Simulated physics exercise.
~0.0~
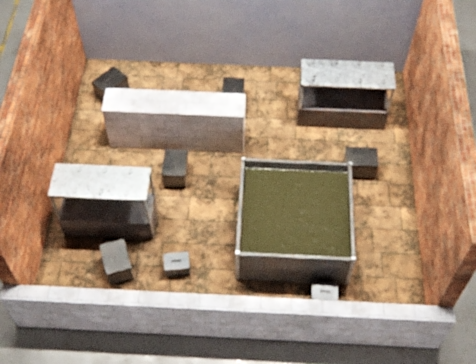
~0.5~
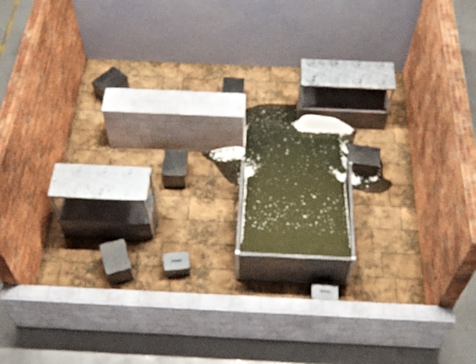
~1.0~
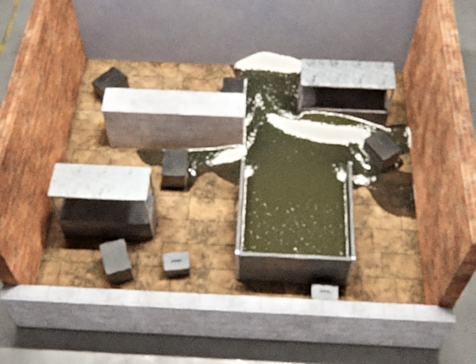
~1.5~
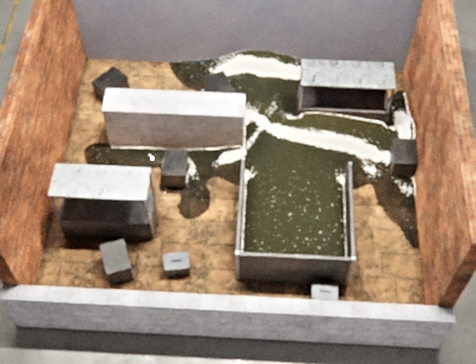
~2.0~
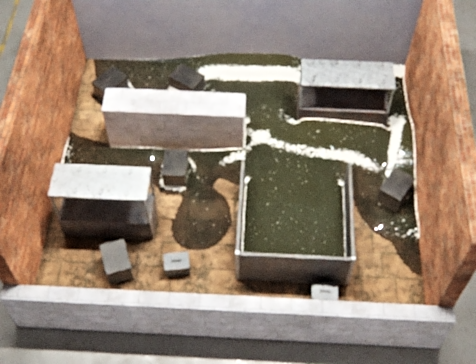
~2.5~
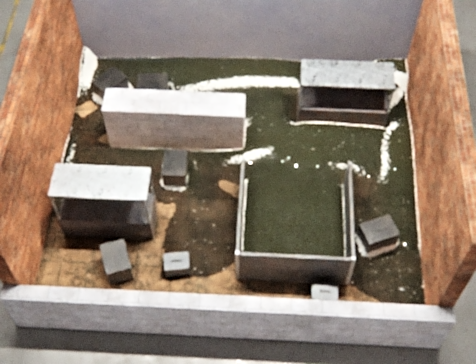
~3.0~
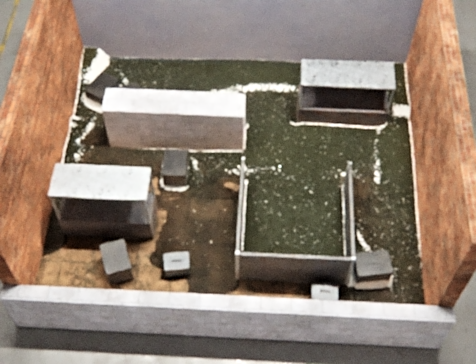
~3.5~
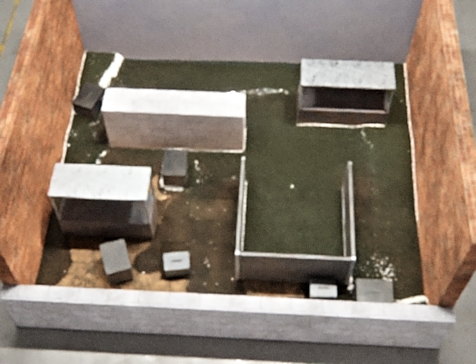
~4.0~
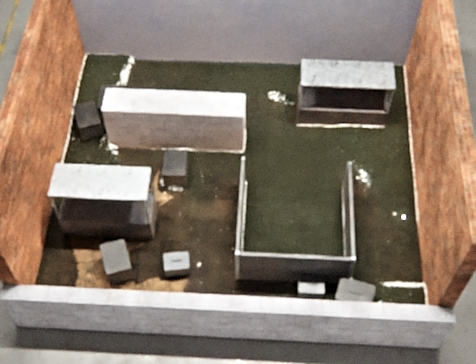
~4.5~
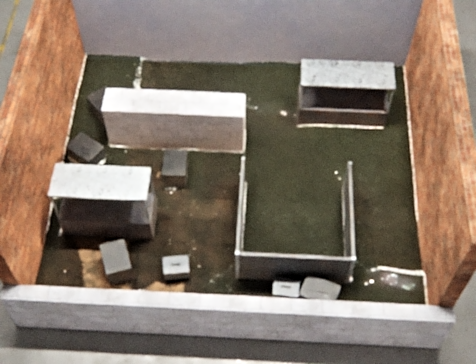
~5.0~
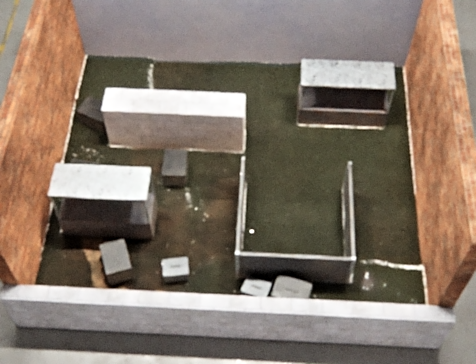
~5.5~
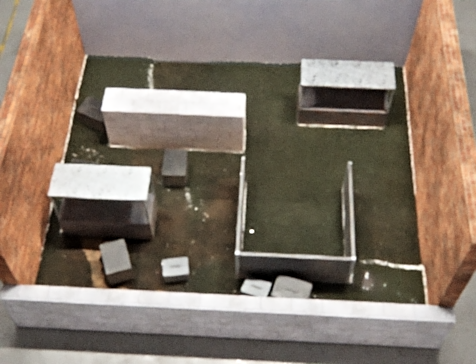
In a walled hall, dark liquid bursts from a tank, floods the floor and shifts several boxes.
